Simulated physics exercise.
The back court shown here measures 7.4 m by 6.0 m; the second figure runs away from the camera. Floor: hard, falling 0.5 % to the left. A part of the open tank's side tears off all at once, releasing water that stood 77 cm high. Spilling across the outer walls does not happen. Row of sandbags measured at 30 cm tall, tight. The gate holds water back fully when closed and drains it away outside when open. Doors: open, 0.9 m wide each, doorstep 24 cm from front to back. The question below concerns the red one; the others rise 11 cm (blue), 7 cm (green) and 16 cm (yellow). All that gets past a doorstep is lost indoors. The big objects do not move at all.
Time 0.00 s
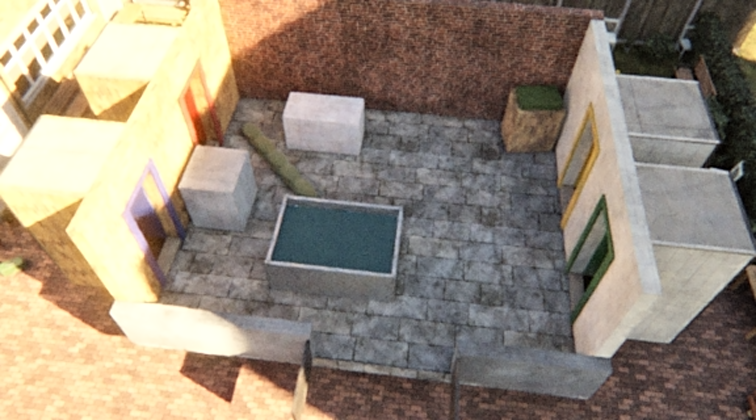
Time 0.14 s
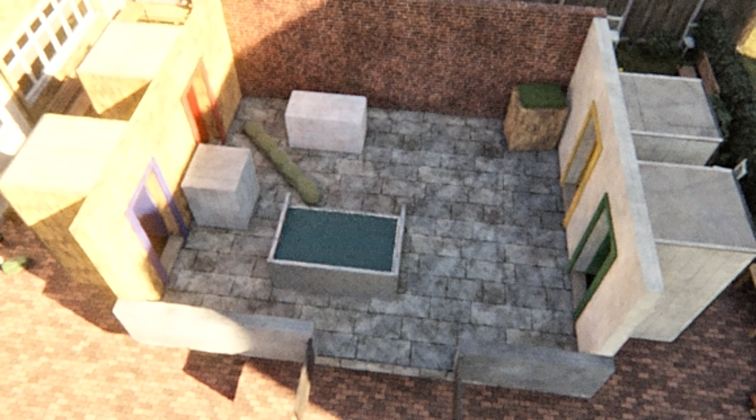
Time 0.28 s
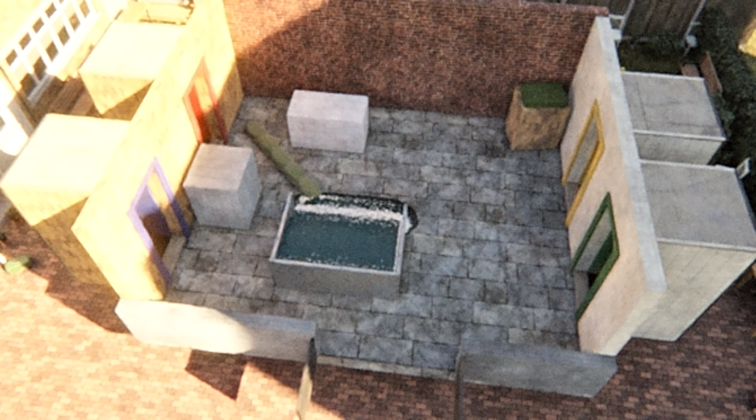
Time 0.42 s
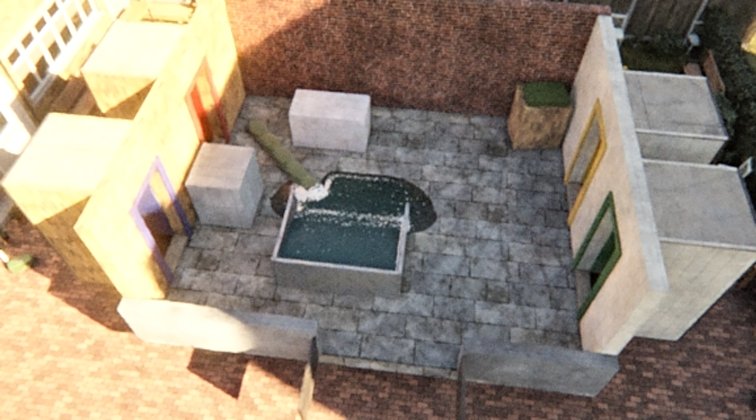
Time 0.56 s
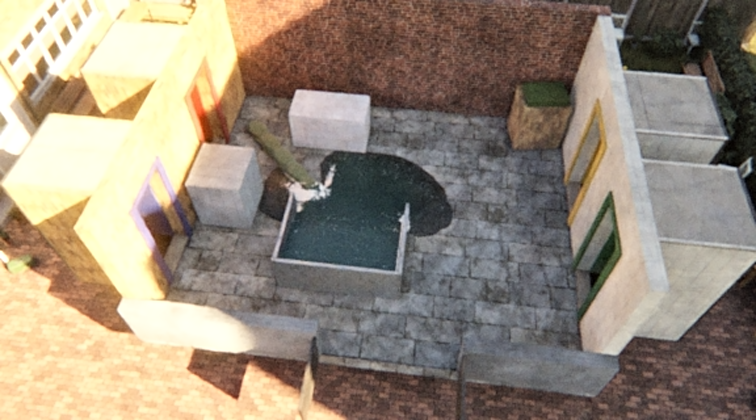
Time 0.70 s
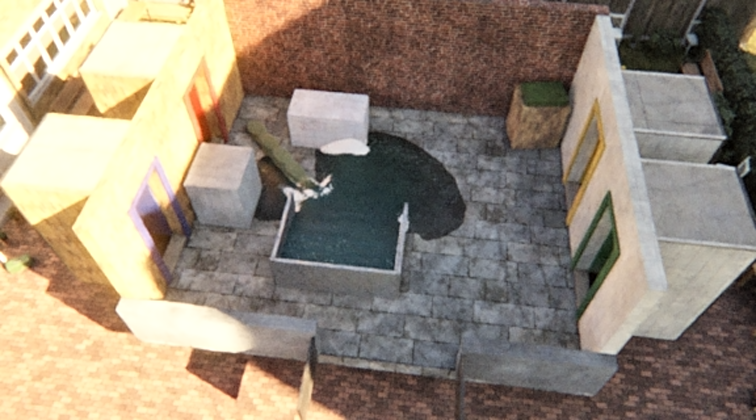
Water pouring from the far side of an open tank, spreading across grey paving around a log in a walled courtyard.
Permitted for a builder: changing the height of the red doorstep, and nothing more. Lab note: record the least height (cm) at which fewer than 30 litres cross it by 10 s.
Least height: 10 cm.
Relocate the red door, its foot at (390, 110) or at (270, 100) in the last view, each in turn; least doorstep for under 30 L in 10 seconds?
About 25 cm for the first and 16 cm for the second.
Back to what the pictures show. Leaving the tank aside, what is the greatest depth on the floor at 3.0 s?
Around 50 centimetres.
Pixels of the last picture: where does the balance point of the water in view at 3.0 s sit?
Around (375, 159).
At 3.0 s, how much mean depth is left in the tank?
On average, around 11 cm.
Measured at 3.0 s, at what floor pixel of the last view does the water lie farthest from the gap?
Pixel close to (559, 123).
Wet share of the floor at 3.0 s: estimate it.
I'd say near 50 percent.
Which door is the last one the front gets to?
Door: Green.
After 1.4 s water covers 35 % of the floor, deepest (43 cm) near (354, 157); 12 cm at the red door, 0 litres in over its 16 cm doorstep.
After 3.0 s water covers 50 % of the floor, deepest (50 cm) near (535, 121); 10 cm at the red door, 1 litre in over its 16 cm doorstep.
After 10.0 s water covers 95 % of the floor, deepest (11 cm) near (281, 150); 8 cm at the red door, 1 litre in over its 16 cm doorstep.
At the red door as built, the water arrived by 1.2 s and peaked near 17 cm at 1.8 s.
With a doorstep of 9 cm, 44 litres would have come in within the 10 s; with 12 cm, 13 litres. So under 30 litres takes about 10 cm.
